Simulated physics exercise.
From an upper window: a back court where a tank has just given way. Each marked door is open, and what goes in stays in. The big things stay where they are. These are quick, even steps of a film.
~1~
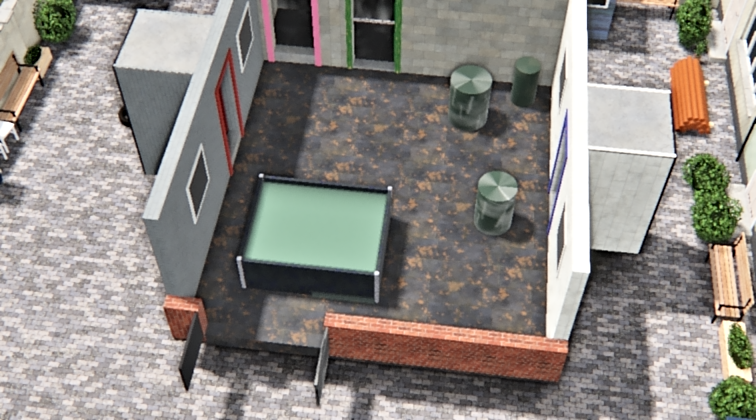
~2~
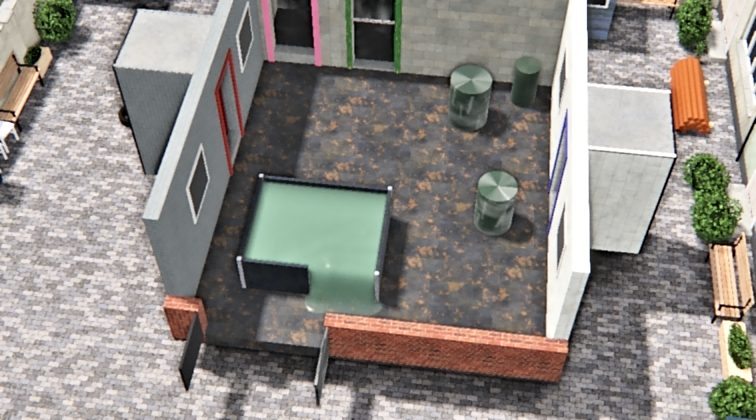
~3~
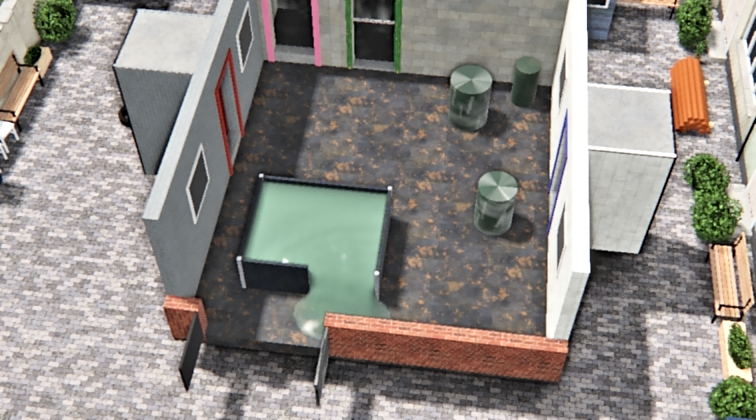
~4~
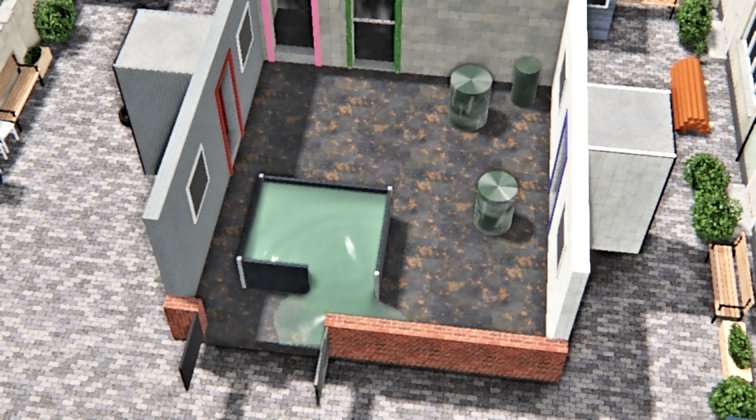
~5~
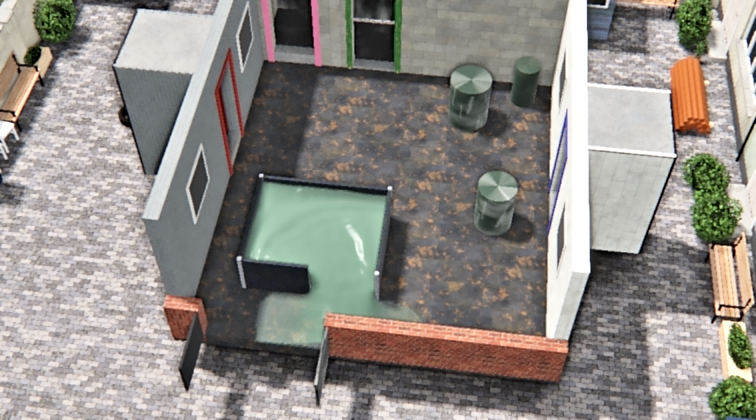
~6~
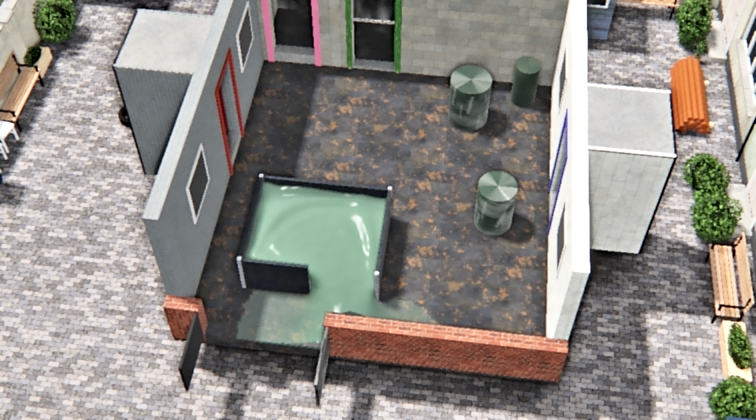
Green water pours from a gap in the open tank and spreads across the dark floor.
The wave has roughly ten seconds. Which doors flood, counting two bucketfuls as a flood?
In the end: The pink door stays under that; the red door stays under that; the green door stays under that; the blue door stays under that.
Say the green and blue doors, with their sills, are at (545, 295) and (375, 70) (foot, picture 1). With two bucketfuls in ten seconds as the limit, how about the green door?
In short: The green one floods.
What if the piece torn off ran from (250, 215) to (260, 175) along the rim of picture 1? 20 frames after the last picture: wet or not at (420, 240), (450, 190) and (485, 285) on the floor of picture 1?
In turn: Clear, clear, not flooded.
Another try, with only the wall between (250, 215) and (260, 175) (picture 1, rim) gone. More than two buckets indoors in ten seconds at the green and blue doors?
My reading: The green door goes over, the blue door is under.
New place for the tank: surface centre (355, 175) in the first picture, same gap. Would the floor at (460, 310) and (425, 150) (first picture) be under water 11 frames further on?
In that order: Under water, free of water.
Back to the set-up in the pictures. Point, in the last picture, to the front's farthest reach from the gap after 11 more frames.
I would point to (548, 217).
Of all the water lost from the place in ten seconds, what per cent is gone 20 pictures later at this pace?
Near 60 in a hundred.
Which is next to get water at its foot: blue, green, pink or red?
That is the blue-painted one.
A moment on, water covers 15 % of the floor; the pink door not reached, the red door not reached, the green door not reached, the blue door not reached.
Next, water covers 25 % of the floor; the pink door not reached, the red door not reached, the green door not reached, the blue door wet at the sill, nothing in.
Then, water covers 40 % of the floor; the pink door not reached, the red door not reached, the green door not reached, the blue door wet at the sill, nothing in.
Later, water covers 65 % of the floor; the pink door not reached, the red door wet at the sill, nothing in, the green door wet at the sill, nothing in, the blue door under two buckets in.
In the end, water covers 95 % of the floor; the pink door wet at the sill, nothing in, the red door wet at the sill, nothing in, the green door wet at the sill, nothing in, the blue door under two buckets in.
